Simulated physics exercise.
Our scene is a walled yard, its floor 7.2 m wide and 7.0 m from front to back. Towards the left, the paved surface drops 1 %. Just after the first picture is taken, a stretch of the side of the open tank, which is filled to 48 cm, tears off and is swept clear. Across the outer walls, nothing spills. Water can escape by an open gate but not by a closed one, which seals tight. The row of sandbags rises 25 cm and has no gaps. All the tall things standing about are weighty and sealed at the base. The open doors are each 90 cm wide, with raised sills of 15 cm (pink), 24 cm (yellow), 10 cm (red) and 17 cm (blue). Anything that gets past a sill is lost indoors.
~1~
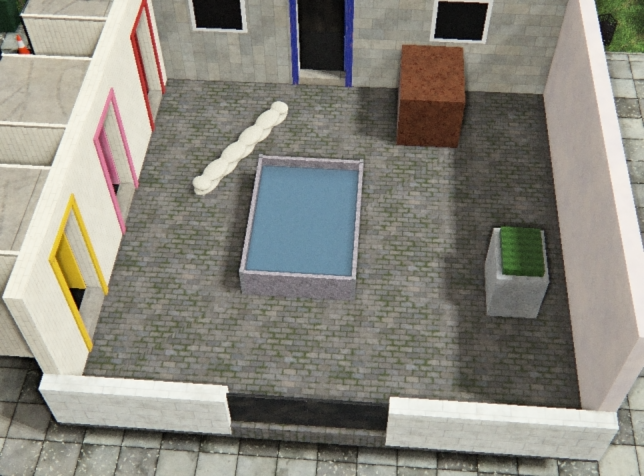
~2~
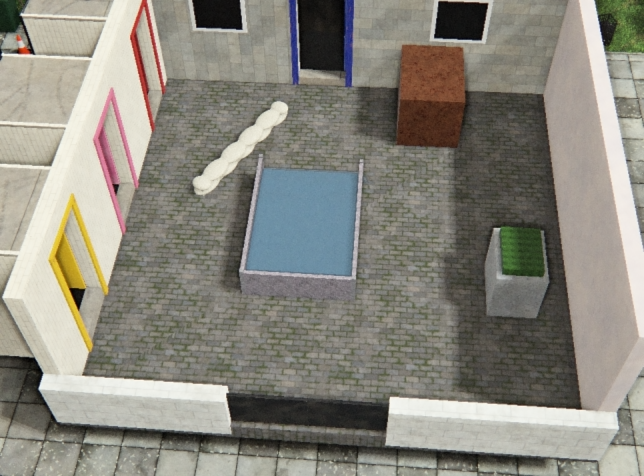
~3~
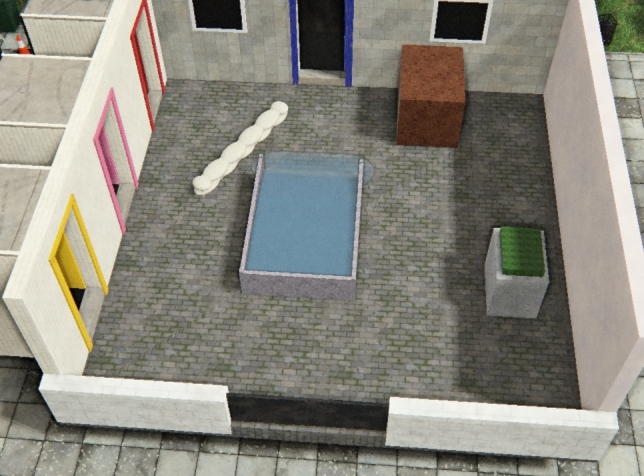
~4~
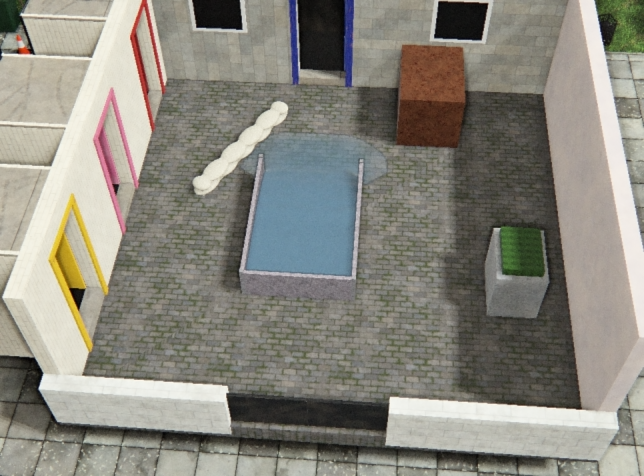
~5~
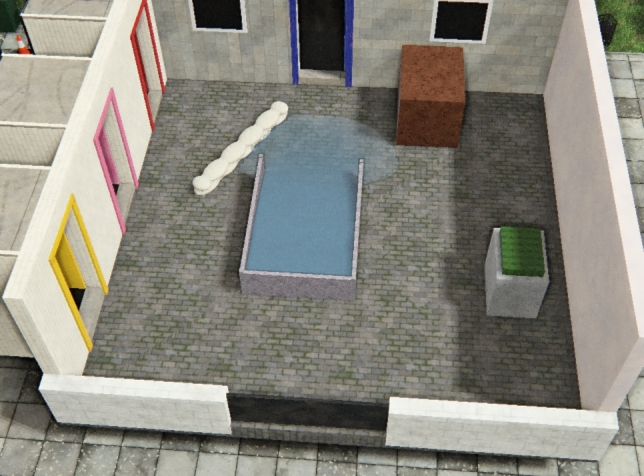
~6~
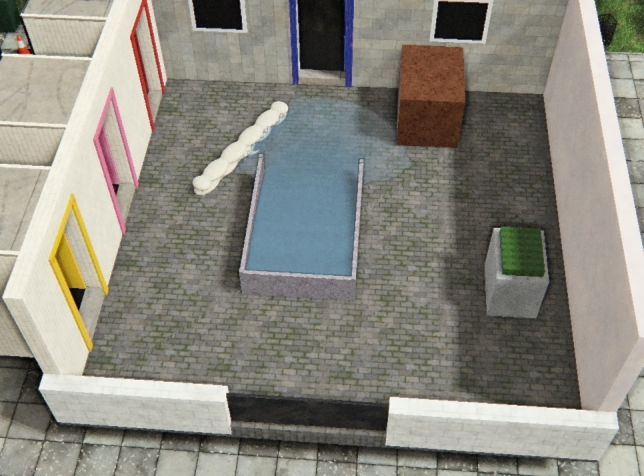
To begin with, a low open tank of still blue water sits in a walled, paved yard, near a pale twisted barrier and a reddish-brown block. Its far side disappears, and water pours out through the gap, spreading in a thin, widening sheet across the paving towards the blue-framed doorway.
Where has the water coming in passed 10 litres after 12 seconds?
Result: At the pink door the limit will not be crossed, at the yellow door the limit will not be crossed, at the red door the limit will be crossed, at the blue door the limit will be crossed.
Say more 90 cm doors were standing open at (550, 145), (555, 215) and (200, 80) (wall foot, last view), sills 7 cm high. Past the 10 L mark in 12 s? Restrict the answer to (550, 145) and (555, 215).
Order as listed: Respected and respected.
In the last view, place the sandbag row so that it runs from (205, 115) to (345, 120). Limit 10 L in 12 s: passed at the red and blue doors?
So the red door comes out too high while the blue door comes out low enough.
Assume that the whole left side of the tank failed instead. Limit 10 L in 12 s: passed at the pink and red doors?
Pink: Beyond limit; red: Within limit.
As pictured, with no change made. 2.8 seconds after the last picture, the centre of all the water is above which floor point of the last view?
Near (318, 155).
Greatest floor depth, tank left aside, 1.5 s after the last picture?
It tops out at some 36 cm.
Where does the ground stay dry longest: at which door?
The yellow door.
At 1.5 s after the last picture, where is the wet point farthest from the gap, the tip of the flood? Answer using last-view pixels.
That's around (494, 95) in the last picture.
Then, 0.7 s after the last picture water covers 15 % of the floor and is deepest (30 cm) near (333, 89); pink door not reached, yellow door not reached, red door not reached, blue door 30 cm at the sill, 10 L in.
Then, 1.5 s after the last picture water covers 20 % of the floor and is deepest (36 cm) near (352, 90); pink door not reached, yellow door not reached, red door not reached, blue door 31 cm at the sill, 62 L in.
Then, 2.8 s after the last picture water covers 30 % of the floor and is deepest (26 cm) near (389, 91); pink door not reached, yellow door not reached, red door 10 cm at the sill, 0 L in, blue door 26 cm at the sill, 135 L in.
Then, 6.3 s after the last picture water covers 70 % of the floor and is deepest (11 cm) near (165, 88); pink door 4 cm at the sill, 0 L in, yellow door 5 cm at the sill, 0 L in, red door 10 cm at the sill, 27 L in, blue door 8 cm at the sill, 155 L in.
Then, 11.3 s after the last picture water covers 90 % of the floor and is deepest (8 cm) near (256, 154); pink door 4 cm at the sill, 0 L in, yellow door 7 cm at the sill, 0 L in, red door 6 cm at the sill, 28 L in, blue door 4 cm at the sill, 155 L in.
